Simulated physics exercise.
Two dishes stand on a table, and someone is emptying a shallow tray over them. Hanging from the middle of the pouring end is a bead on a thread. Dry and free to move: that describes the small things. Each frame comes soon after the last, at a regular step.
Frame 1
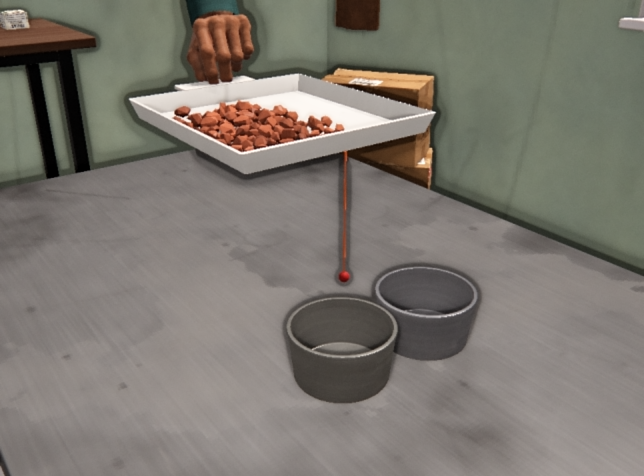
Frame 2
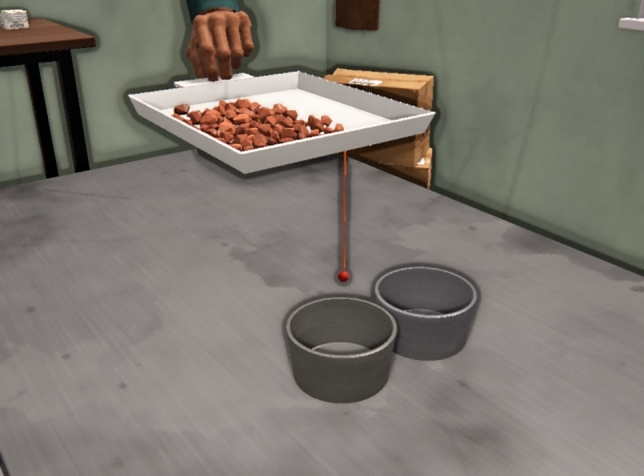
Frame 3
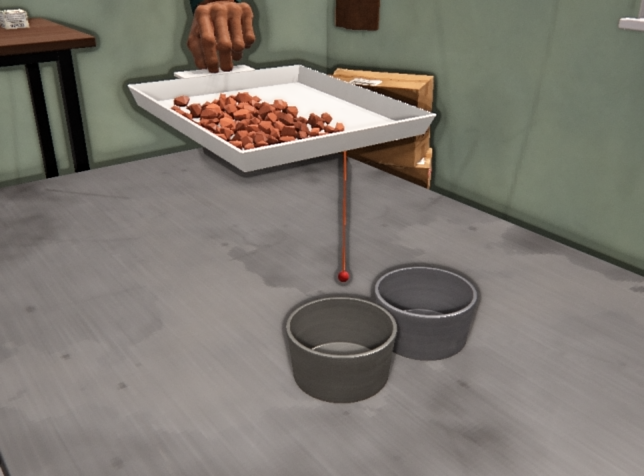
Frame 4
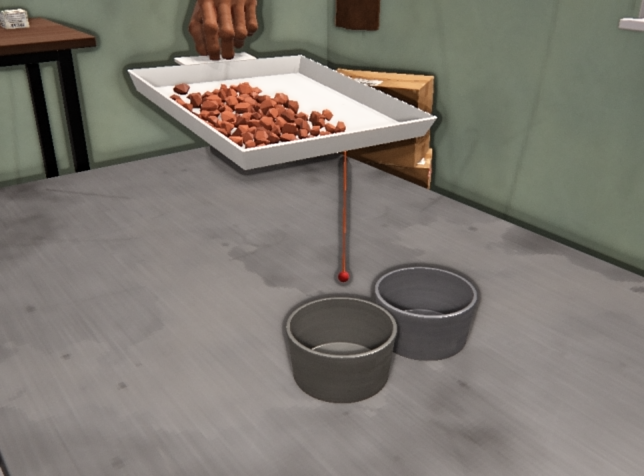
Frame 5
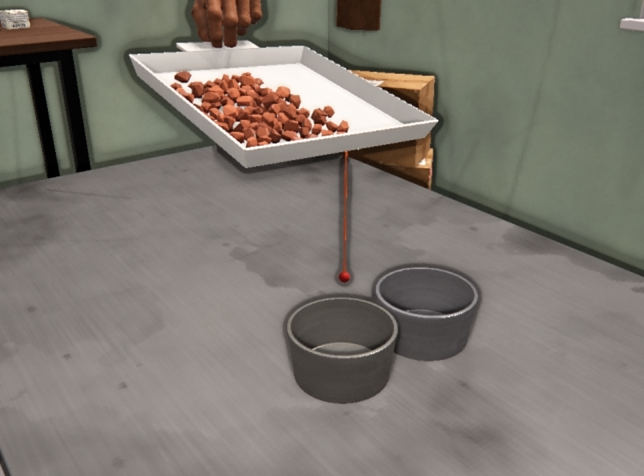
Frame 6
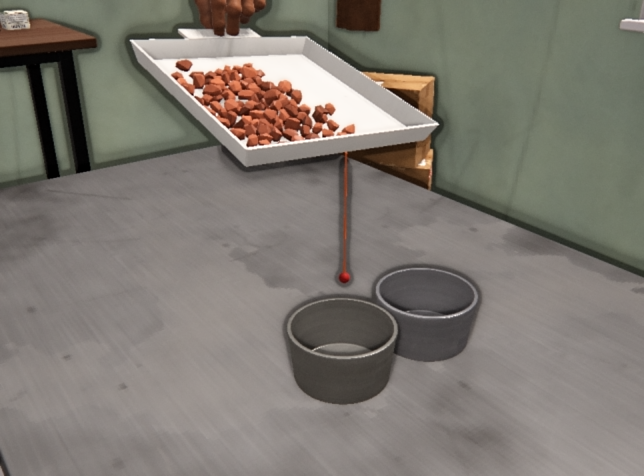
At first, a hand holds a shallow white tray of reddish-brown chunks level above two dark dishes on a grey table, with a red bead hanging beneath it. Then the hand raises the back of the tray, the slope steepens toward the right corner, and the chunks shift slightly right.
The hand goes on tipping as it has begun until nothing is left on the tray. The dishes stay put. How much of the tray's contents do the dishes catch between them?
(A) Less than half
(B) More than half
More than half (B).
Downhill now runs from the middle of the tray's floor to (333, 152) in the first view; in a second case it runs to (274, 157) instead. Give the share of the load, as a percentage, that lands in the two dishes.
In order, some 60 % and some 10 %.
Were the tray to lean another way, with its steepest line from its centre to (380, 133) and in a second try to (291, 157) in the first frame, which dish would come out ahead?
I'd say the one to the right first, then the one to the left.
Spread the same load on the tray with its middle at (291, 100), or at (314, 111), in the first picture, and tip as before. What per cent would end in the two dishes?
70 per cent for the first try, 70 per cent for the second.
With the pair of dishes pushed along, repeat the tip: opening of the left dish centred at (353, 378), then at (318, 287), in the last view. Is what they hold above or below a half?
Well, the minor share the first time and the minor share the second time.
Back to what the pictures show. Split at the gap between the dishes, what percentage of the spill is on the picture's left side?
Left share: Some 10 per cent.
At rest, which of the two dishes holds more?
Looking at the end state, it is the right-side one.
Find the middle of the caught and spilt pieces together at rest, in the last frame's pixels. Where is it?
About (416, 330).
Just after the last frame, tray tipped steeply; almost all on the tray; just a few in the air.
A moment on, tray tipped right over; roughly a quarter on the tray; about a tenth in the left dish; roughly a third in the right dish; about a tenth outside both; roughly a quarter in the air.
Further on, tray tipped past a quarter turn; roughly a quarter in the left dish; roughly half in the right dish; roughly a quarter outside both.
When it is over, tray tipped past a quarter turn; roughly a quarter in the left dish; roughly half in the right dish; roughly a quarter outside both.
